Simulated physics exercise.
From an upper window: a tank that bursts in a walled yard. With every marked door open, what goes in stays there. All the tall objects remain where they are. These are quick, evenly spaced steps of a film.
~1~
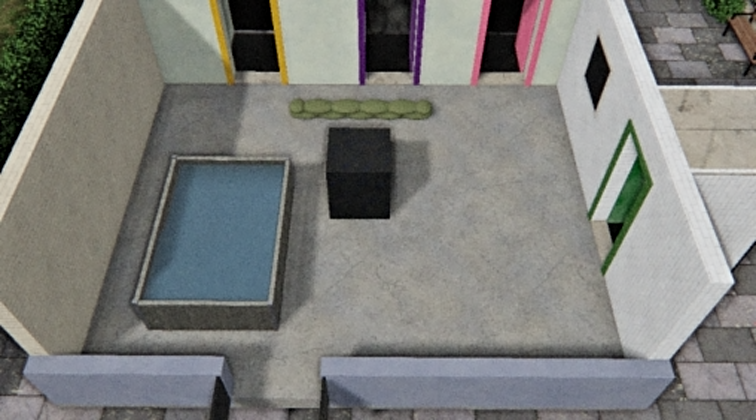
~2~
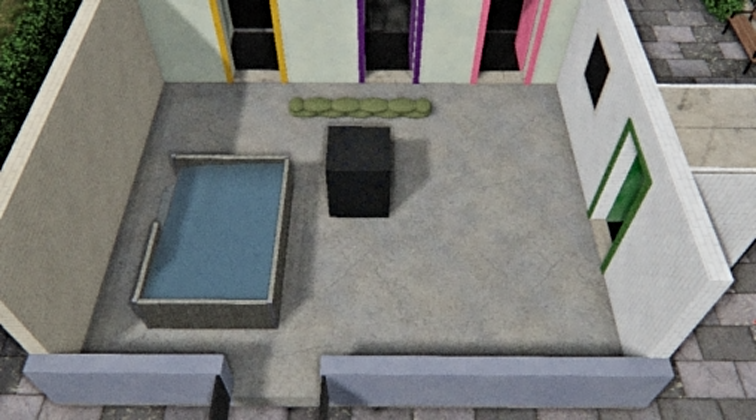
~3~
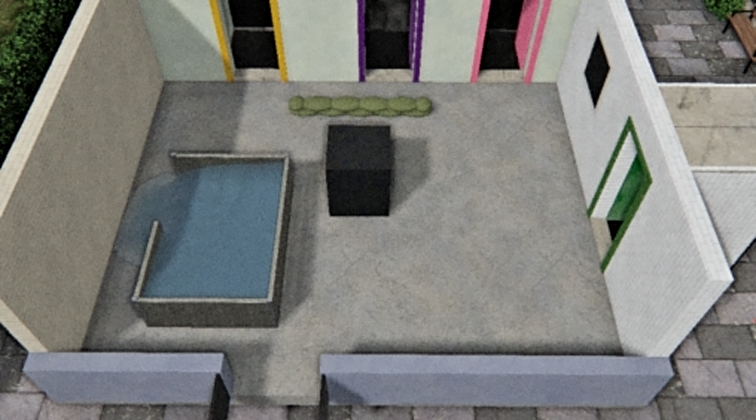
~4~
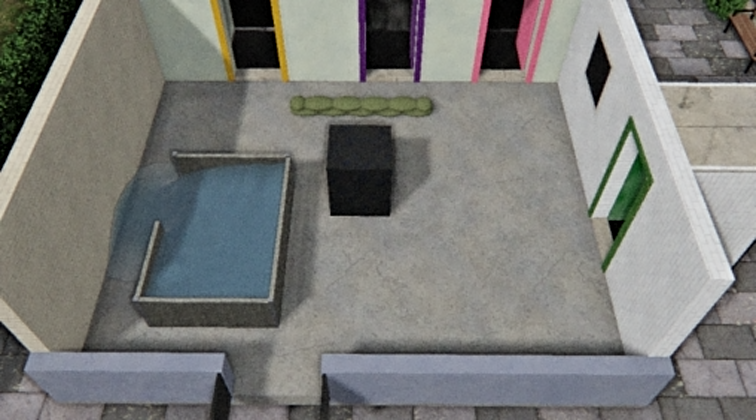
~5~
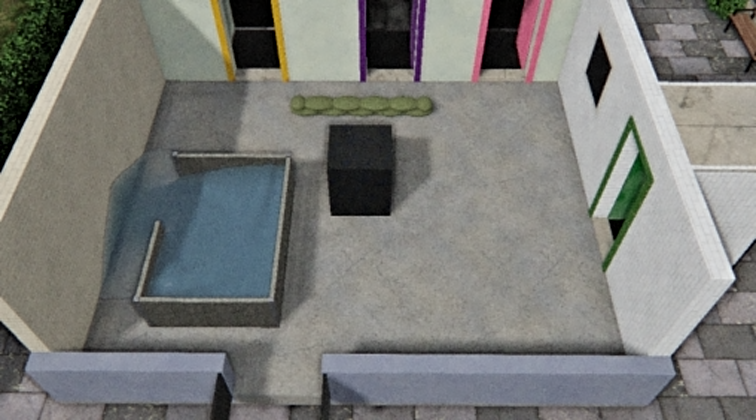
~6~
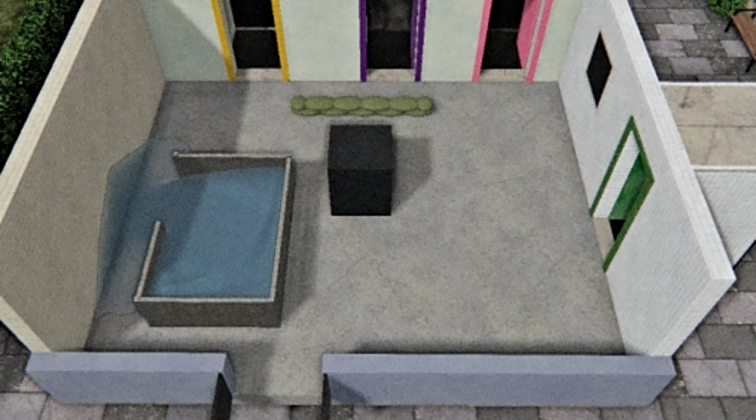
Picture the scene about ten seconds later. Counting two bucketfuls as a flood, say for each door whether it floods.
In order: Yellow door: Too much gets in there, green door: Too much gets in there, purple door: Not too much gets in there, pink door: Not too much gets in there.
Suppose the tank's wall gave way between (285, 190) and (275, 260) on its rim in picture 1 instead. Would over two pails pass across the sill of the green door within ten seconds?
Result for green: It tops the limit.
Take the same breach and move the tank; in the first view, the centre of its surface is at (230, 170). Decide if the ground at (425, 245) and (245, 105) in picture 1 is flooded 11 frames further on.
Parched, soaked.
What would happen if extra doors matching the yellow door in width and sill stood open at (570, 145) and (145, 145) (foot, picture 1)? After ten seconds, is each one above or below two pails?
Door one misses the threshold, door two beats the threshold.
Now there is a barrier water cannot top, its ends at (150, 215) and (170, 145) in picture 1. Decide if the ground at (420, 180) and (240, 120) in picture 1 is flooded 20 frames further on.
Not wet, soaked.
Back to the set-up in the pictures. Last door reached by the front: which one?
That would be the green door.
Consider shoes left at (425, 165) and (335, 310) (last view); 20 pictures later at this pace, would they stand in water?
Result, in the order given: Not wetted / wetted.
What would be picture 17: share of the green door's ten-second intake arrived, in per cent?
My estimate is close to 0 per cent.
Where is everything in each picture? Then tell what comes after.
In the first picture, the water tank at (219, 228) is whole and still.
In the second picture, the front is at a hidden place, out from the gap at (175, 208).
In the third picture, water pours out at (176, 209) and has run to (121, 249).
In the fourth picture, the front is at (108, 269), out from the gap at (177, 210).
In the fifth picture, water pours out at (178, 210) and has run to (101, 294).
In the sixth picture, water pours out at (178, 210) and has run to (96, 312).
A moment on, water covers 15 % of the floor; the yellow door not reached, the green door not reached, the purple door not reached, the pink door not reached.
Next, water covers 25 % of the floor; the yellow door under two buckets in, the green door not reached, the purple door not reached, the pink door not reached.
Then, water covers 35 % of the floor; the yellow door over two buckets in, the green door not reached, the purple door wet at the sill, nothing in, the pink door not reached.
Later, water covers 75 % of the floor; the yellow door over two buckets in, the green door wet at the sill, nothing in, the purple door under two buckets in, the pink door wet at the sill, nothing in.
In the end, water covers 95 % of the floor; the yellow door over two buckets in, the green door over two buckets in, the purple door under two buckets in, the pink door wet at the sill, nothing in.
